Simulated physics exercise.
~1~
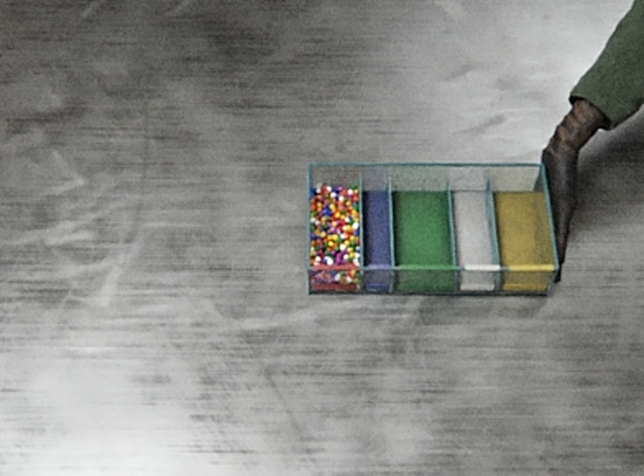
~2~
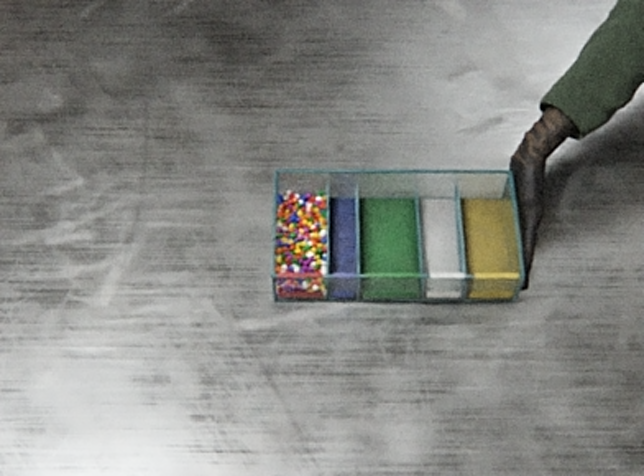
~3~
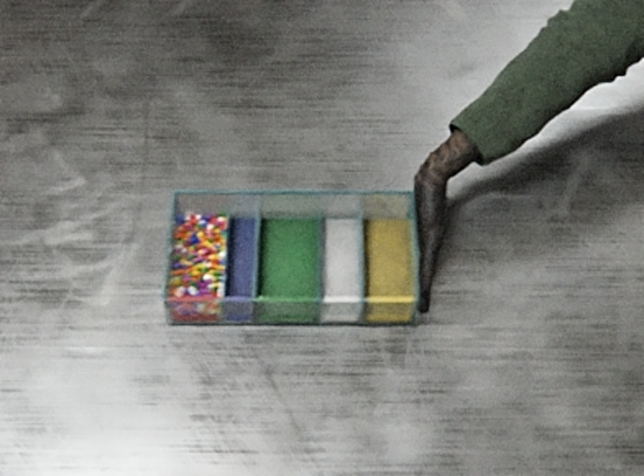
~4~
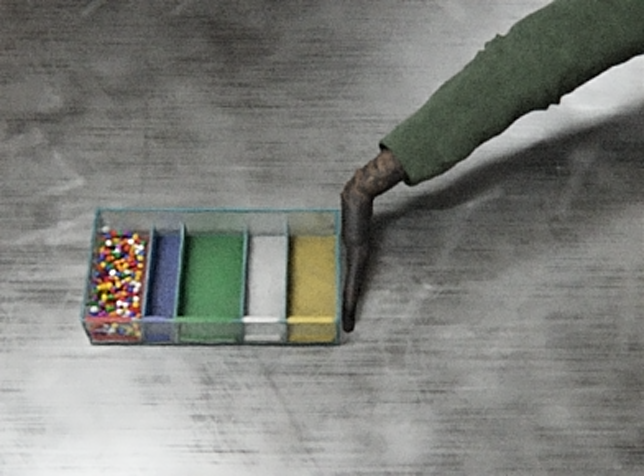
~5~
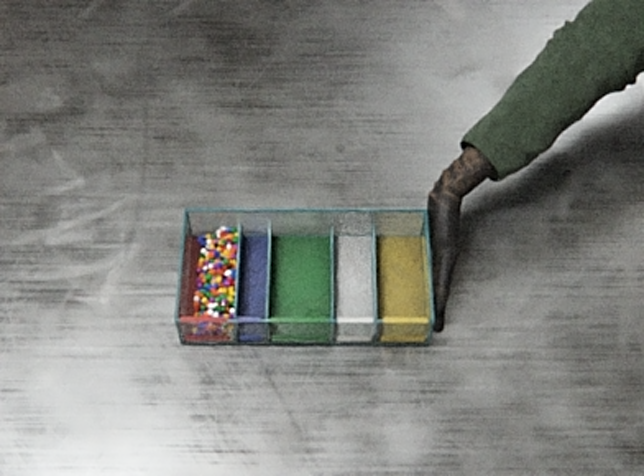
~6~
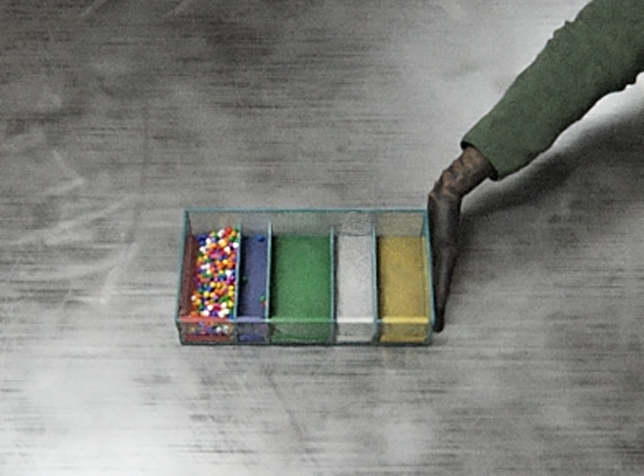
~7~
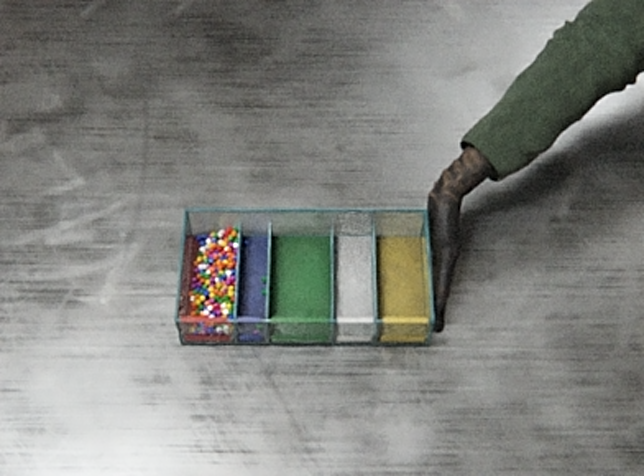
A clear, open drawer tray divided into compartments sits on a streaky gray metallic surface, seen from above at a slant, with a dark hand in a green sleeve against its right side. Multicoloured beads fill the leftmost, red-floored compartment, followed by empty ones in blue, green, white and yellow. The tray slides left and slightly toward the viewer, the hand staying at its right end. It then moves back to the right a shorter way and stops. The beads shift toward the right side of their compartment, baring some red floor, then settle, still inside it.
